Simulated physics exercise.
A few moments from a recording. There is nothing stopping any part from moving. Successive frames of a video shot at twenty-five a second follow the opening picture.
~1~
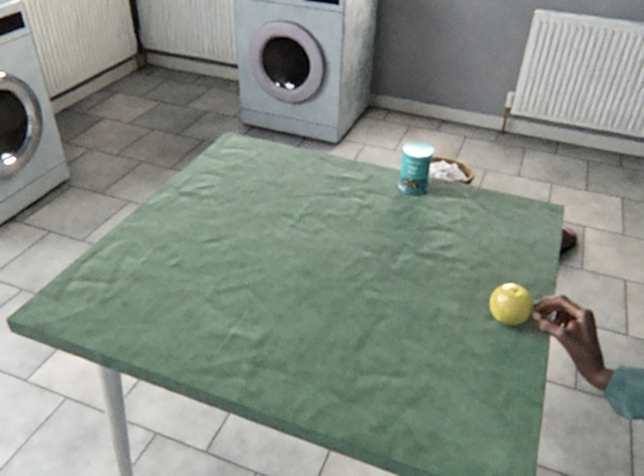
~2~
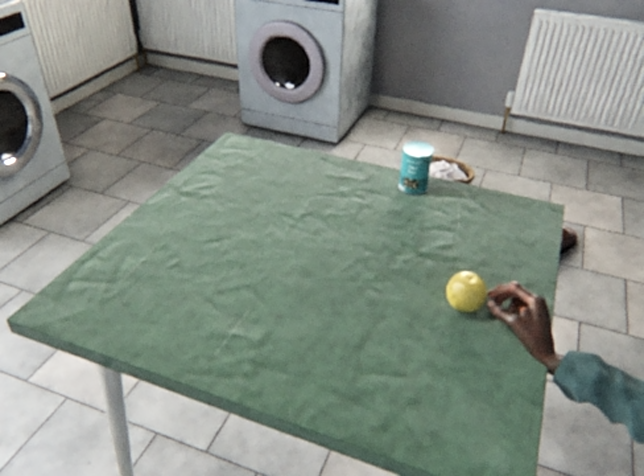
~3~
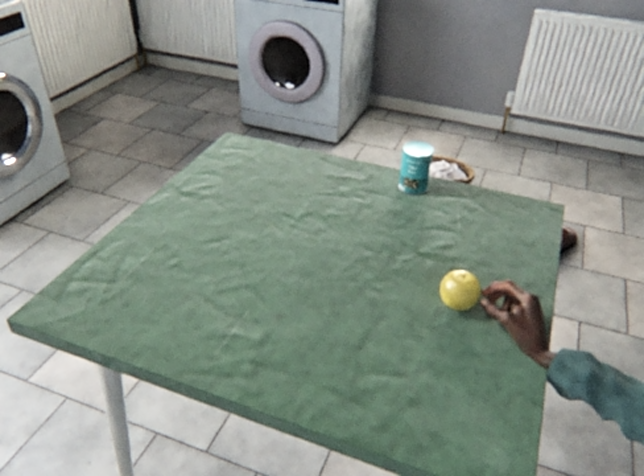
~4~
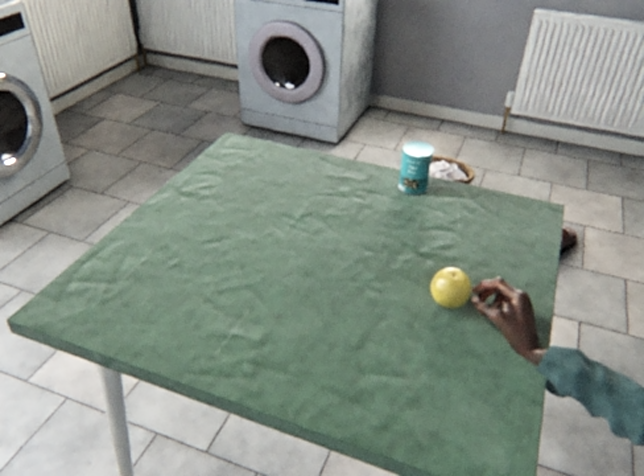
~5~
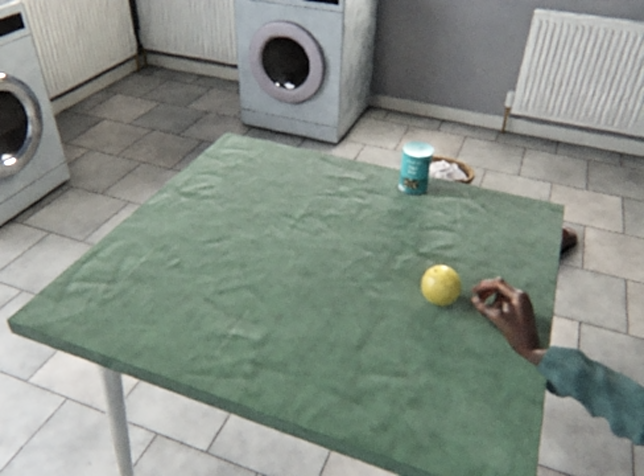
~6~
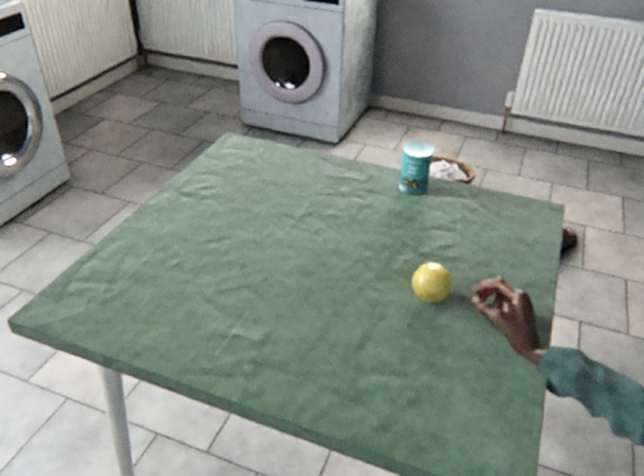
A yellow apple moves left across a green-covered table with a hand close beside it, then rolls slightly farther left, away from the fingers, as the hand stays still; a teal container stands near the table's far edge.
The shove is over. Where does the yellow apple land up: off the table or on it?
I expect it to stop short of the edge.
Then, 0.10 s later than the last frame, yellow apple moved about its own width near (410, 277).
Then, 0.30 s later than the last frame, yellow apple moved well along near (374, 268).
Then, 0.50 s later than the last frame, yellow apple moved well along near (348, 260).
Then, 0.70 s later than the last frame, yellow apple moved well along near (330, 256).
When it is over, moved from the start, yellow apple. End places, in pixels of the last picture, yellow apple near (319, 253).
